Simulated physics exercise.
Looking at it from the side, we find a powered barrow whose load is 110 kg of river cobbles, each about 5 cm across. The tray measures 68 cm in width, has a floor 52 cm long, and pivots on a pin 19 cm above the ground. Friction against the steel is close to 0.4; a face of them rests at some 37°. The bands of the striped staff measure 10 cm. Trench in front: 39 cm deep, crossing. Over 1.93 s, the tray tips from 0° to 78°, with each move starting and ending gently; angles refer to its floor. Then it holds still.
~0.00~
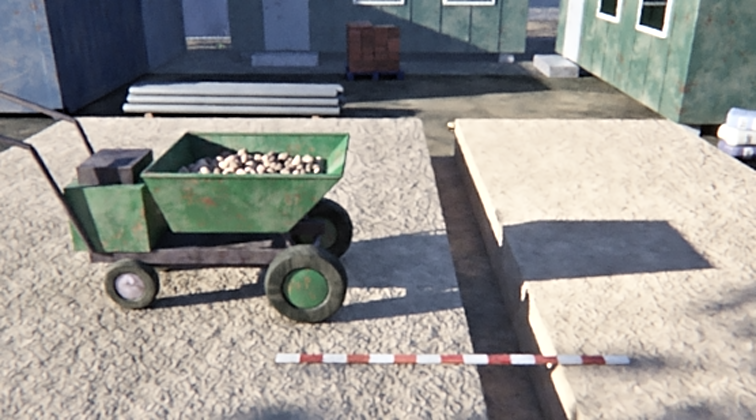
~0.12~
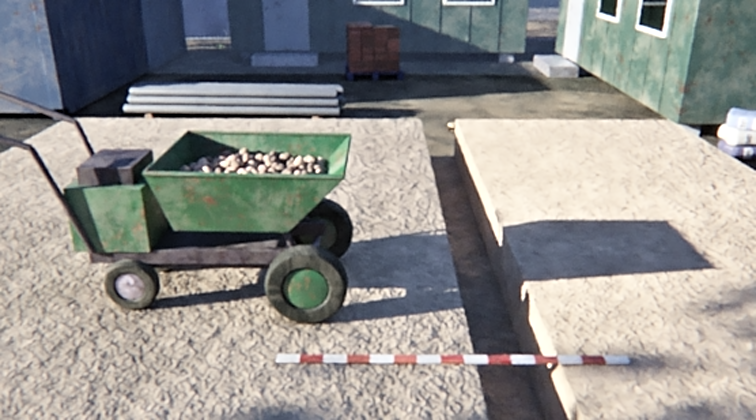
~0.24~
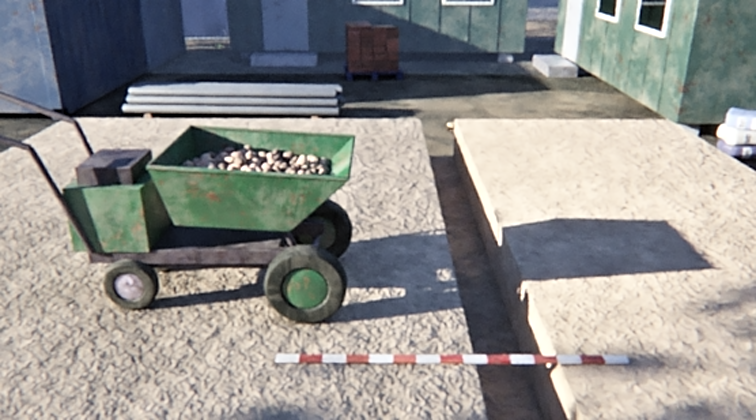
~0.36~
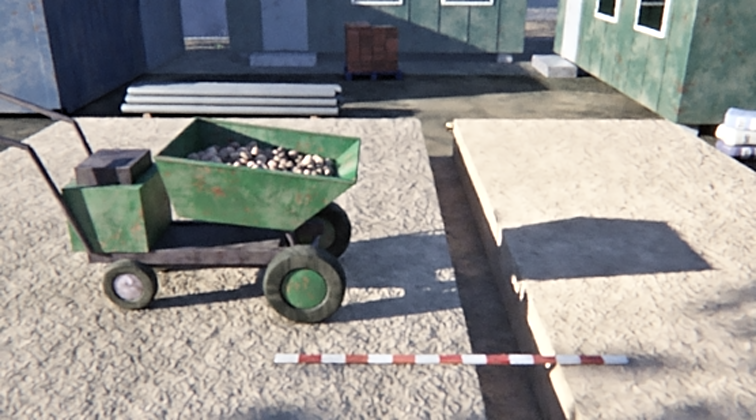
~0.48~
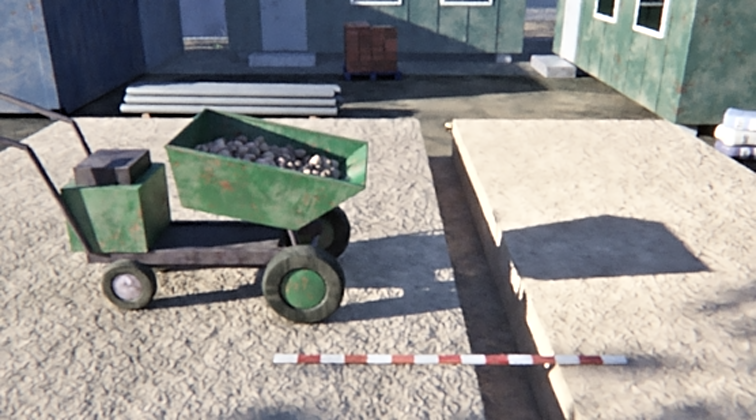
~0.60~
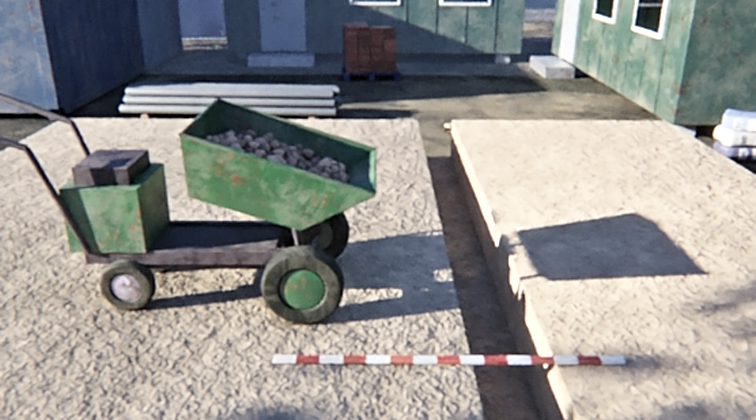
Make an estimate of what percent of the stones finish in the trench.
About 75 percent.
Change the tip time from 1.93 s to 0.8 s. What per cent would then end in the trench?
It'd be some 80 per cent.
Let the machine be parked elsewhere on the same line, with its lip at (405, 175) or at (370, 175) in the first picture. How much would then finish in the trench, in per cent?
It'd be around 90 per cent and after that around 100 per cent.
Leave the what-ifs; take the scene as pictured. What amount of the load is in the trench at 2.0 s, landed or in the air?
About 60%.
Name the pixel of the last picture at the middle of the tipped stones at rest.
Resting centre: About (482, 341).
After 1.5 s the floor is at 66°; 97 % in the tray, 3 % short of the trench; the foremost stones are at (442, 249).
After 2.0 s the floor is at 78°; 20 % in the tray, 22 % short of the trench, 58 % in the trench; the foremost stones are at (514, 333).
After 2.4 s the floor is at 78°; 5 % in the tray, 24 % short of the trench, 71 % in the trench; the foremost stones are at (514, 334).
After 4.3 s the floor is at 78°; 1 % in the tray, 24 % short of the trench, 75 % in the trench; the foremost stones are at (513, 330).
